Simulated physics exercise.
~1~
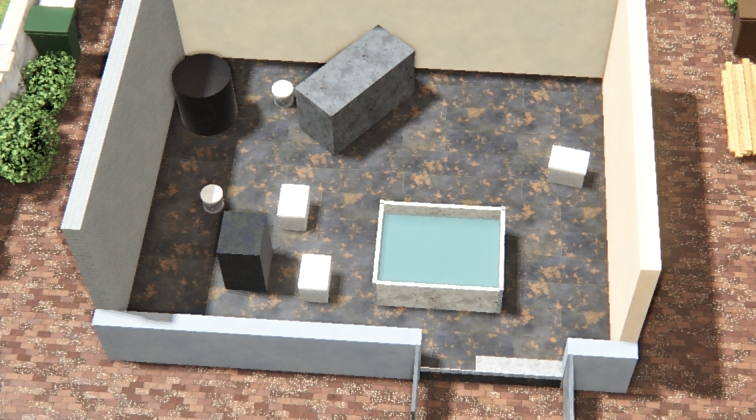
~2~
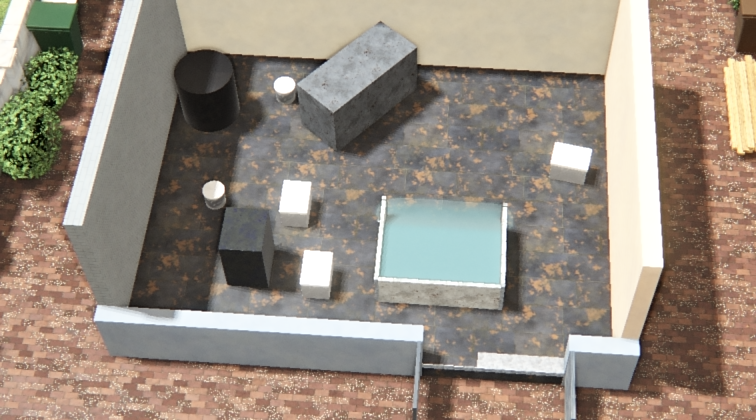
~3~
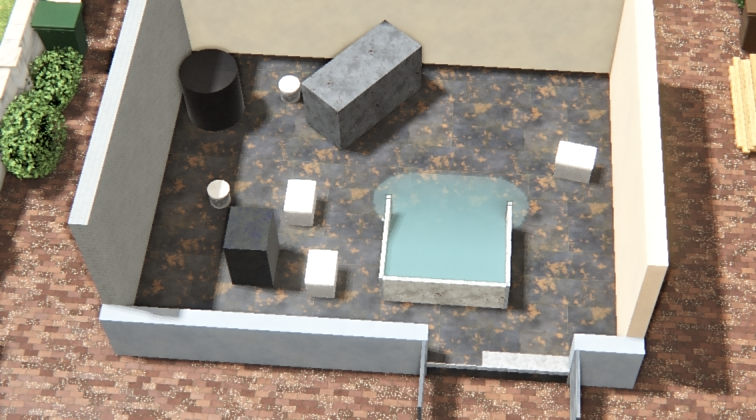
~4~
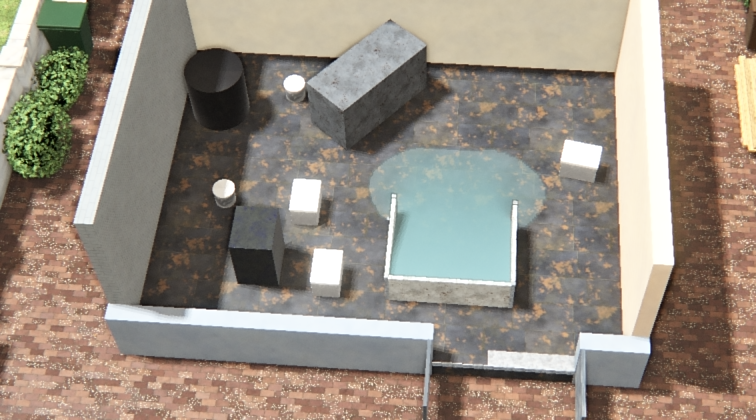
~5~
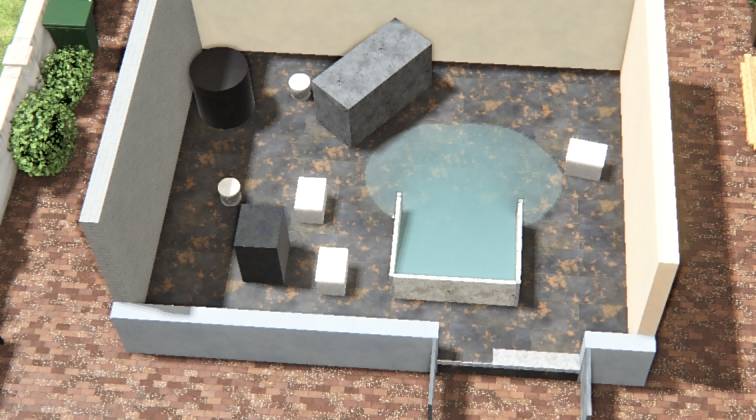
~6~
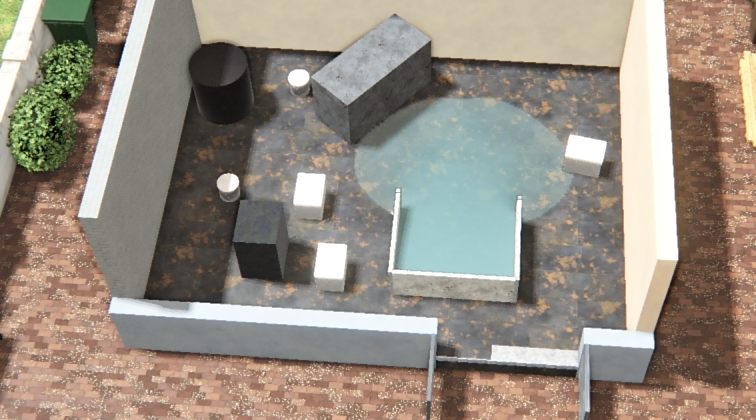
In a walled yard, water spreads from an open-sided tank across the dark floor.
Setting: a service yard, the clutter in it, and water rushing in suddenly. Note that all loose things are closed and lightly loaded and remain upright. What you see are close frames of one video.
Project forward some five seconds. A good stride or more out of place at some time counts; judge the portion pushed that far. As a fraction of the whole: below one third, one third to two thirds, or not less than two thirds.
Smaller than a third.
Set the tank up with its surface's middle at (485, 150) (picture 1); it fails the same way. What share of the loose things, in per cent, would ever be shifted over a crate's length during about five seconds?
20 %, roughly.
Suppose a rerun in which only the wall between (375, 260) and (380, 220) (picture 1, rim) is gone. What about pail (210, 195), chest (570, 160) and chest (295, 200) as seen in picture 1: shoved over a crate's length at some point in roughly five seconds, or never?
Order as asked: Sent that far; not sent that far; sent that far.
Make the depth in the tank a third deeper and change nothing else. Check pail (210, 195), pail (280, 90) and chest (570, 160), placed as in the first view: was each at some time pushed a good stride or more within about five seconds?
Per item, in order: Missed the mark; missed the mark; cleared the mark.
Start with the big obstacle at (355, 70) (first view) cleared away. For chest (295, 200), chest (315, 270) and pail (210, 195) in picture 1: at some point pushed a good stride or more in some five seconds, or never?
In sequence: Did not travel far, next did not travel far, finally did not travel far.
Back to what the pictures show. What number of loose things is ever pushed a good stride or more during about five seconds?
That gives 1.
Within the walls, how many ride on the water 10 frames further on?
Counted: 0.
A moment on, 0 of 5 are well off their spots; 0 afloat.
Next, 1 of 5 are well off their spots; 0 afloat.
Later, 0 of 5 are well off their spots; 1 afloat.
In the end, 1 of 5 are well off their spots, and 1 have been at some point; 1 afloat.
